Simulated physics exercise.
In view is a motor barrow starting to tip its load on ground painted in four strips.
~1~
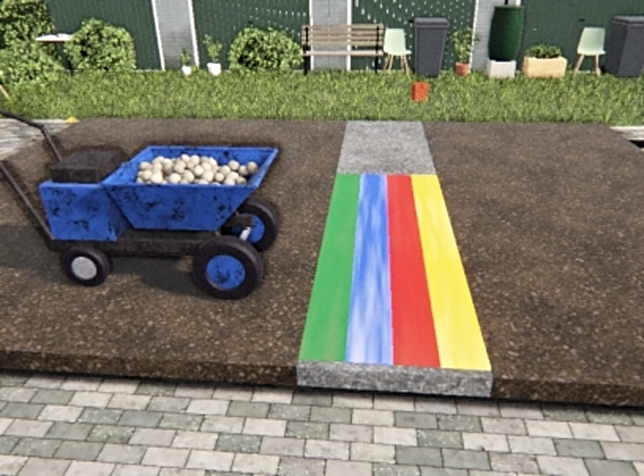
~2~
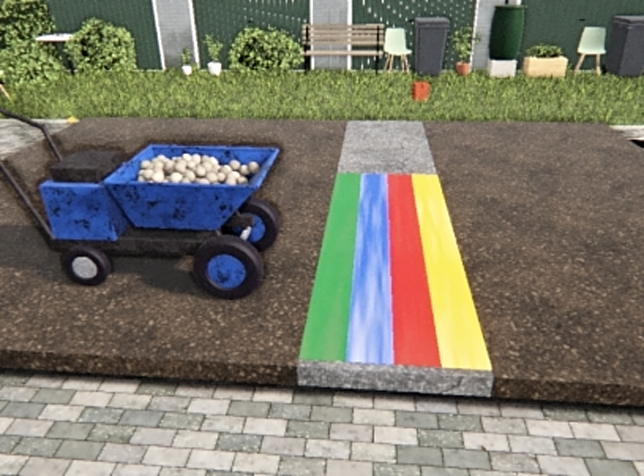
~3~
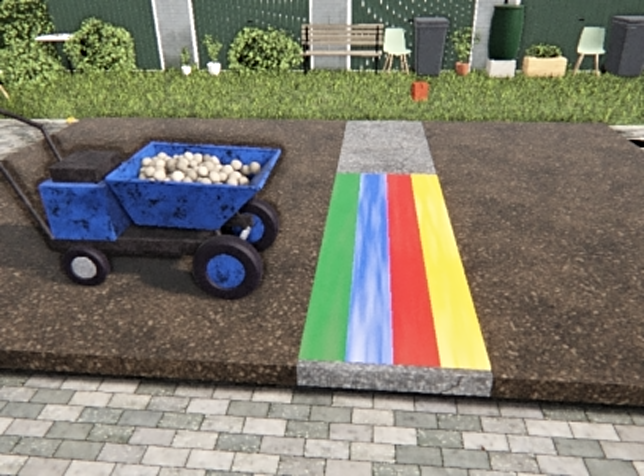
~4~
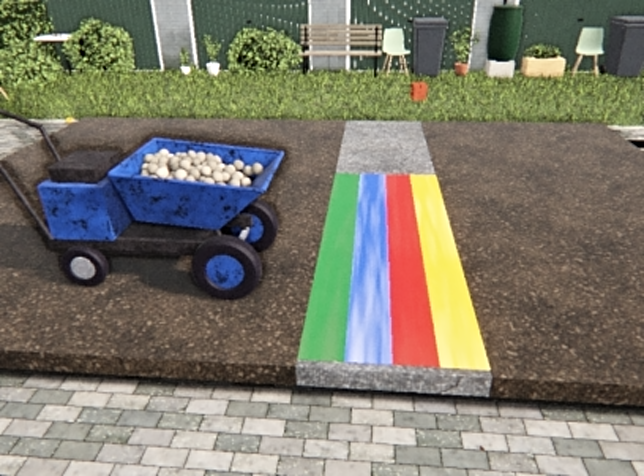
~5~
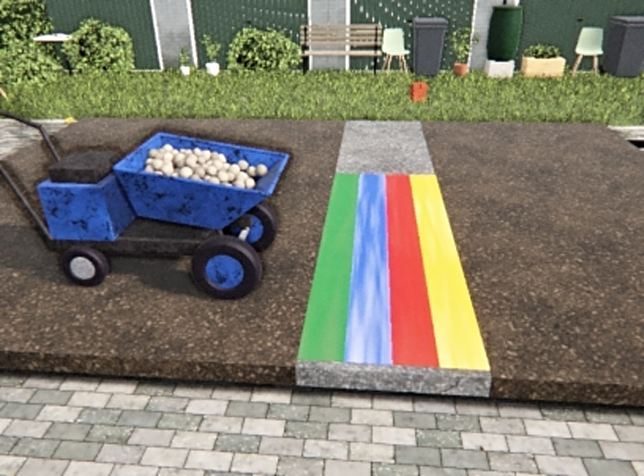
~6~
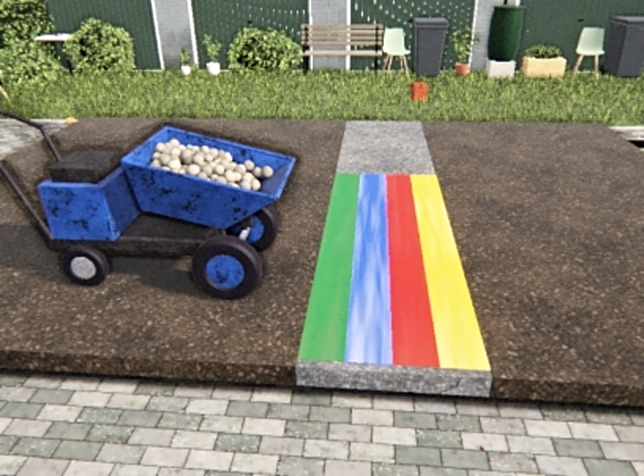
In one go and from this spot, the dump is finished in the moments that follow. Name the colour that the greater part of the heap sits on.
Blue.
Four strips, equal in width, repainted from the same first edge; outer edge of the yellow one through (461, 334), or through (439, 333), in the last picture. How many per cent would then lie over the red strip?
Roughly 20 per cent first, then 20 per cent.
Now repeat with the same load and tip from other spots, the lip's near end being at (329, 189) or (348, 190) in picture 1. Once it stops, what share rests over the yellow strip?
The first position yields around 30 per cent; the second yields around 40 per cent.
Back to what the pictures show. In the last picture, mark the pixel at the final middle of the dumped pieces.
Close to (368, 272) in the last view.
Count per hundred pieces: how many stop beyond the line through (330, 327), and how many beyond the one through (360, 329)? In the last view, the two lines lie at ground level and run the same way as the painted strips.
First roughly 70 percent, then 50 percent.
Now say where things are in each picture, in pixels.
The first picture shows lip of the skip at (255, 187), level; top of the load at (186, 176), river pebbles; green strip at (327, 324); blue strip at (370, 326); red strip at (414, 328); yellow strip at (458, 330).
The second picture shows lip of the skip at (256, 187), level; top of the load at (187, 175).
The third picture shows lip of the skip at (259, 189), tipped barely; top of the load at (175, 171).
The fourth picture shows lip of the skip at (263, 191), tipped barely; top of the load at (178, 168).
The fifth picture shows lip of the skip at (268, 194), tipped a little; top of the load at (180, 159).
The sixth picture shows lip of the skip at (276, 199), tipped a little; top of the load at (177, 162); green strip at (326, 323); blue strip at (369, 326); red strip at (413, 328); yellow strip at (457, 330).
Soon after the last picture, skip tipped steeply; all in the skip.
A little later, skip tipped right over; most in the skip; a small part over the green strip; a small part over the blue strip; a stray few falling.
Later still, skip tipped right over; about a quarter in the skip; about a quarter over the green strip; about a third over the blue strip; a small part over the red strip; a stray few over the yellow strip; a stray few off the paint.
At rest, skip tipped right over; about a quarter in the skip; about a quarter over the green strip; about a third over the blue strip; about a quarter over the red strip; a small part over the yellow strip; a stray few off the paint.
